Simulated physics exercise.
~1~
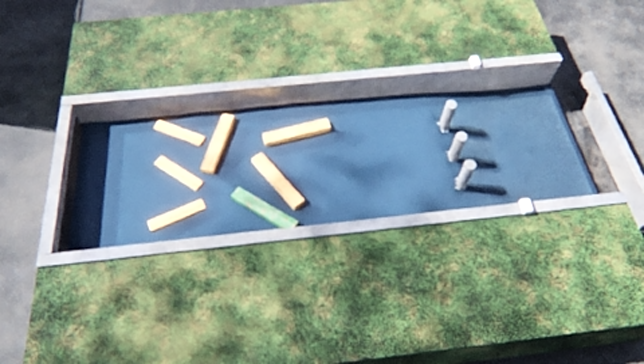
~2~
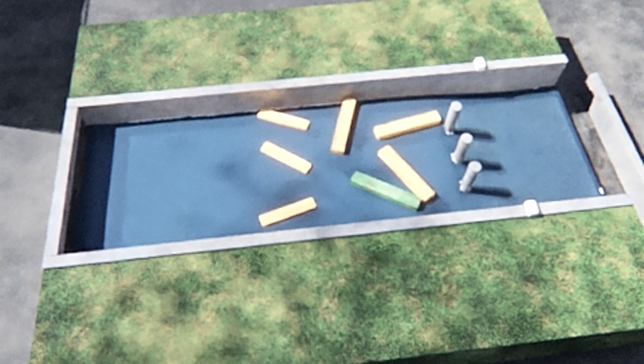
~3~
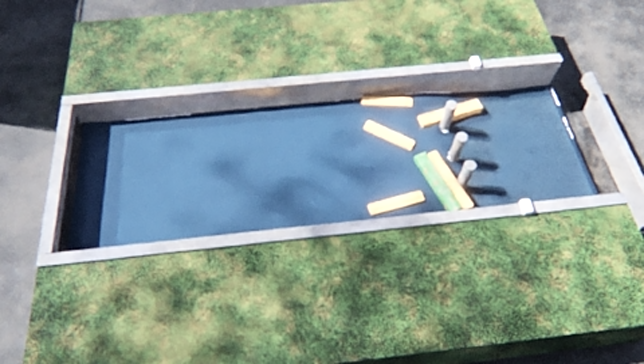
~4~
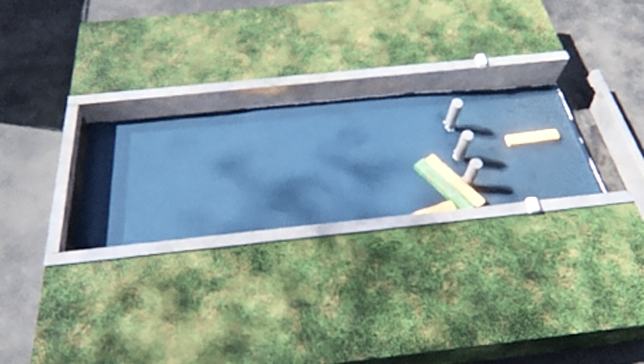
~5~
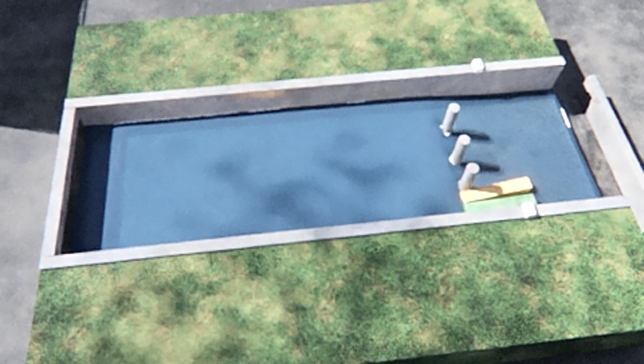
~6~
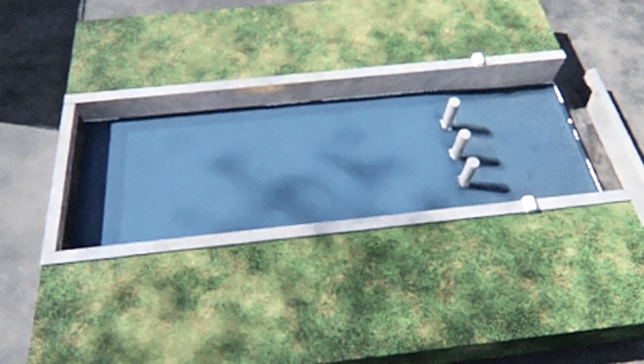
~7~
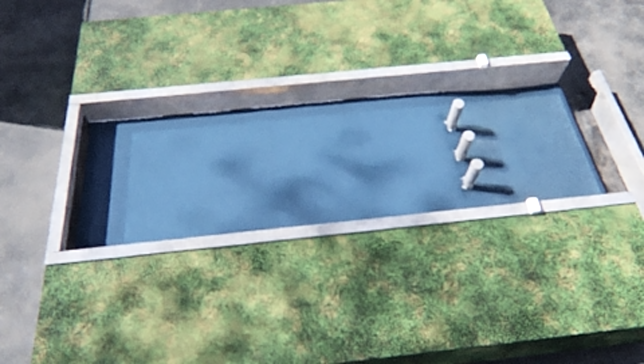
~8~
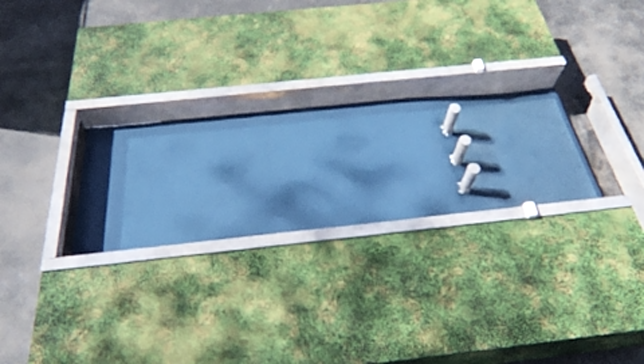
Several yellow blocks and a green one drifted to the right along a walled channel of blue water, some bunching up against three white posts before slipping past, until all had gone out of the right end and only water and posts remained.
